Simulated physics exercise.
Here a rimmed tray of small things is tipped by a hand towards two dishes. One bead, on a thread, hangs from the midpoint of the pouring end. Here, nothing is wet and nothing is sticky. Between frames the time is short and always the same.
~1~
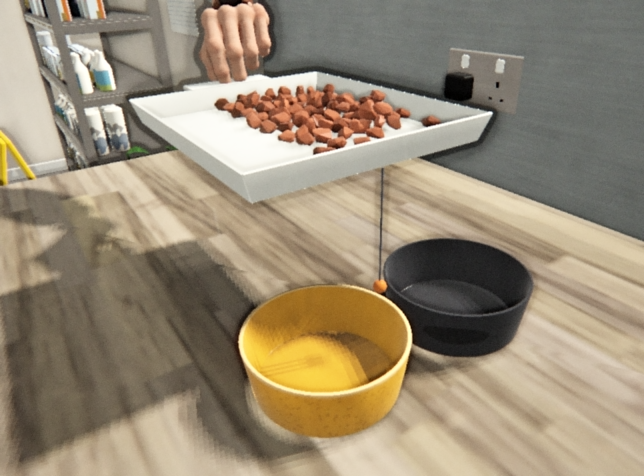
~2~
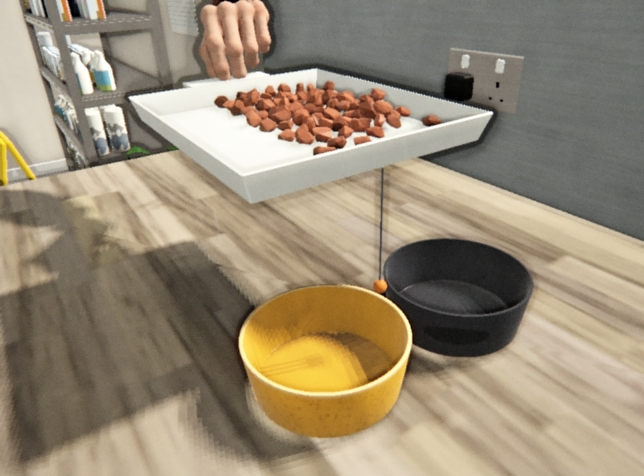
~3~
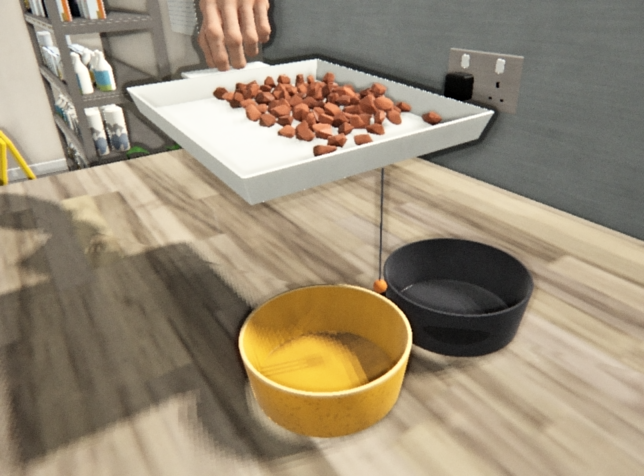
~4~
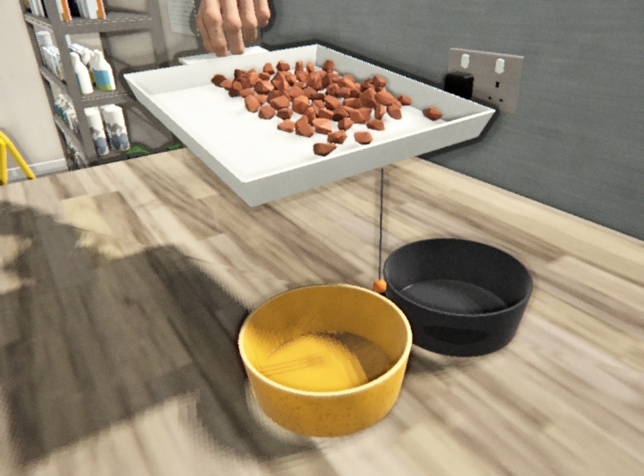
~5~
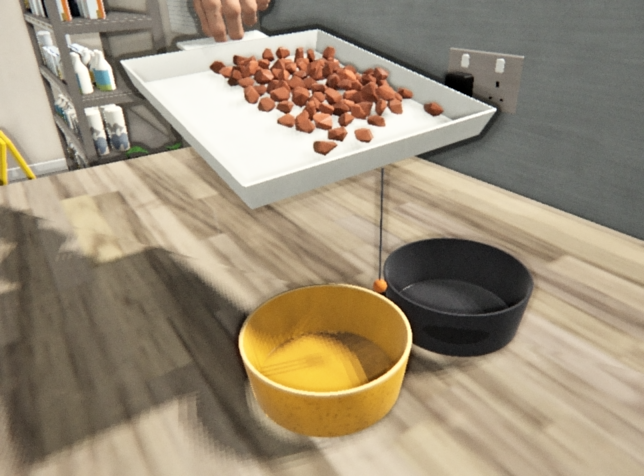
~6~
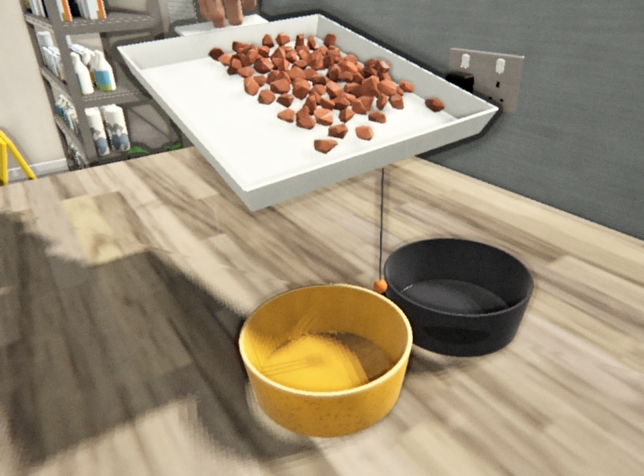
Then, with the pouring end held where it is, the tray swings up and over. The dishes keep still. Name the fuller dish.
The dish on the left is going to receive more.
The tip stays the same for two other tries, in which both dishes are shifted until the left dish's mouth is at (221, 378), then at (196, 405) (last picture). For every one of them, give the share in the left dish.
30 and 20 in a hundred.
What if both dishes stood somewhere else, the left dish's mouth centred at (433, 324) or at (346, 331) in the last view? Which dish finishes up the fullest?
Results - the dish on the left side first, the dish on the left side second.
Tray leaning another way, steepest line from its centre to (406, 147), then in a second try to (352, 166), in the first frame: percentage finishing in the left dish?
That comes to 0 per cent the first time and 40 per cent the second.
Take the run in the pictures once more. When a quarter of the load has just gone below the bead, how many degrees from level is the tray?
A tilt of roughly 95°.
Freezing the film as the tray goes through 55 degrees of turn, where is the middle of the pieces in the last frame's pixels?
I'd put the middle of the pieces at roughly (360, 131).
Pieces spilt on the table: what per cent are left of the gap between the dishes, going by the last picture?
About 40 %.
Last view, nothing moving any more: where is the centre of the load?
I'd say the middle ends up at about (344, 407).
Soon after the last picture, tray tipped steeply; nearly all on the tray; a stray few in the air.
A little later, tray tipped right over; most on the tray; a stray few in the left dish; a small part outside both; a small part in the air.
Later still, tray tipped past a quarter turn; about half in the left dish; a stray few in the right dish; about half outside both.
At rest, tray tipped past a quarter turn; about half in the left dish; a stray few in the right dish; about half outside both.
